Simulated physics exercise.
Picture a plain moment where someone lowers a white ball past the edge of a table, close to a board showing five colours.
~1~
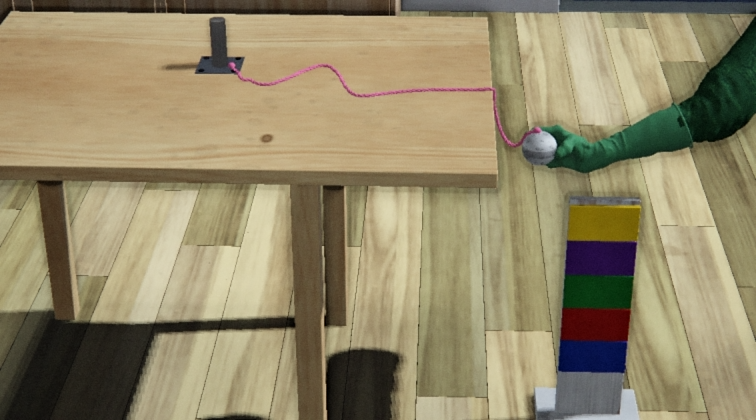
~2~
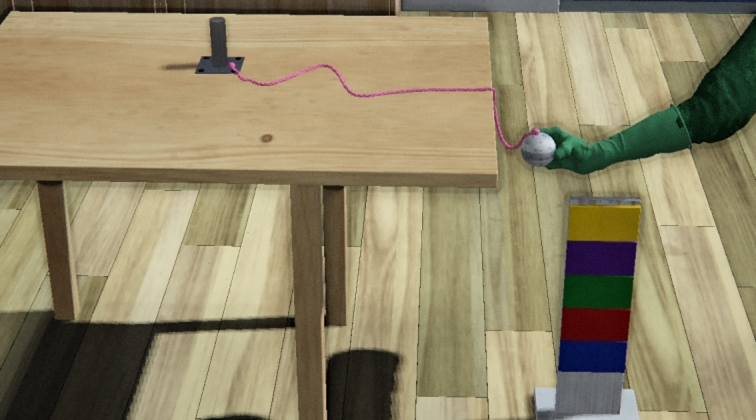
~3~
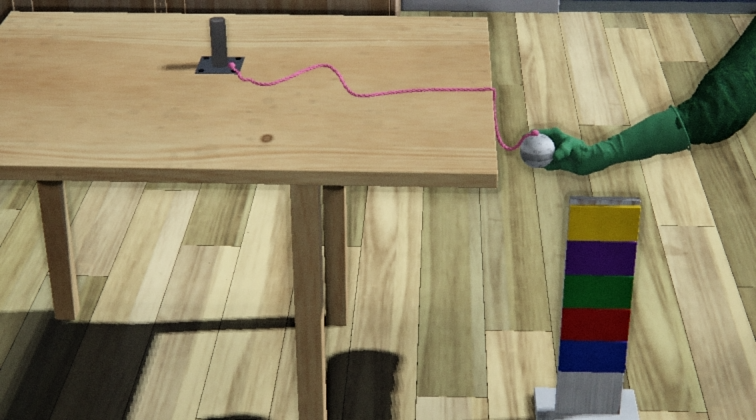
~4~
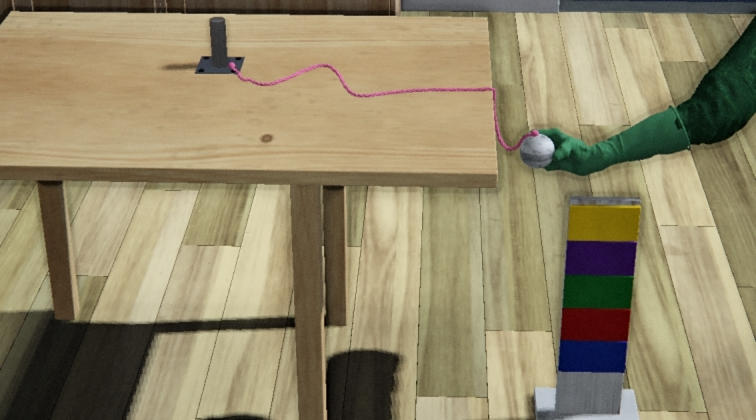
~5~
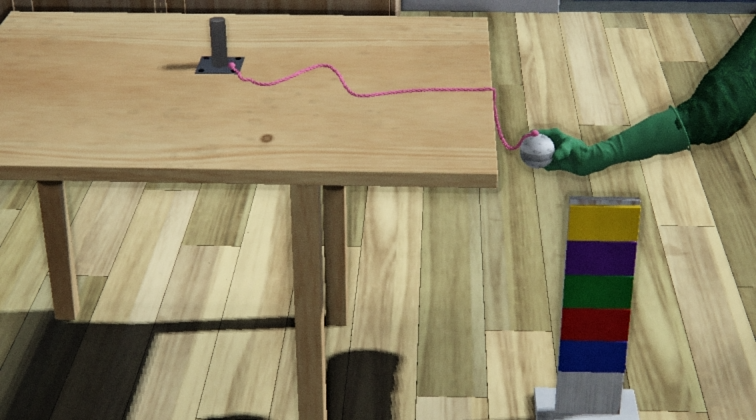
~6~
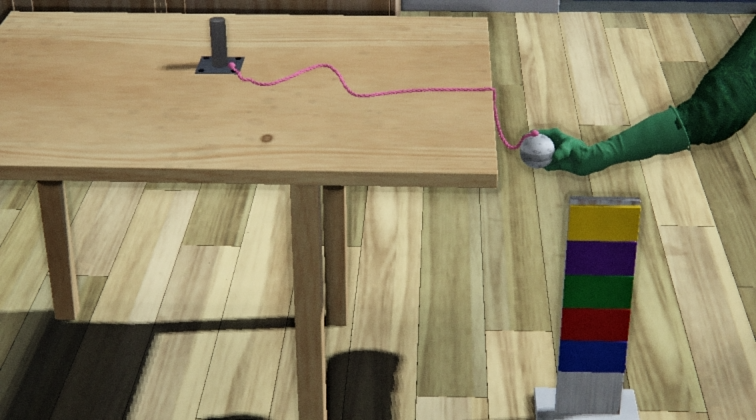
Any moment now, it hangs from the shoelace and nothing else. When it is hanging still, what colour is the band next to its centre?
Green.
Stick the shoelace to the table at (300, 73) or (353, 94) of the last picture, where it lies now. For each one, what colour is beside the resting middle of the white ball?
Going through them one at a time, the answers are purple; yellow.
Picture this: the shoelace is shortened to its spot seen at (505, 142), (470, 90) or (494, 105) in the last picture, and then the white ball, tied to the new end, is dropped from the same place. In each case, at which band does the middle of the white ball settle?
Purple; none, it hangs higher; yellow.
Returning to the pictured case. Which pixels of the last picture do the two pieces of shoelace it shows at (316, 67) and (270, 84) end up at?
Final spots: (362, 77), then (302, 71).
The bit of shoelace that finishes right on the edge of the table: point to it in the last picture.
Check around (395, 92) - that's where it is.
A little later, ball near (498, 268); level with green.
Next, ball near (480, 279); level with green.
When it is over, ball near (486, 281); level with green. At green.
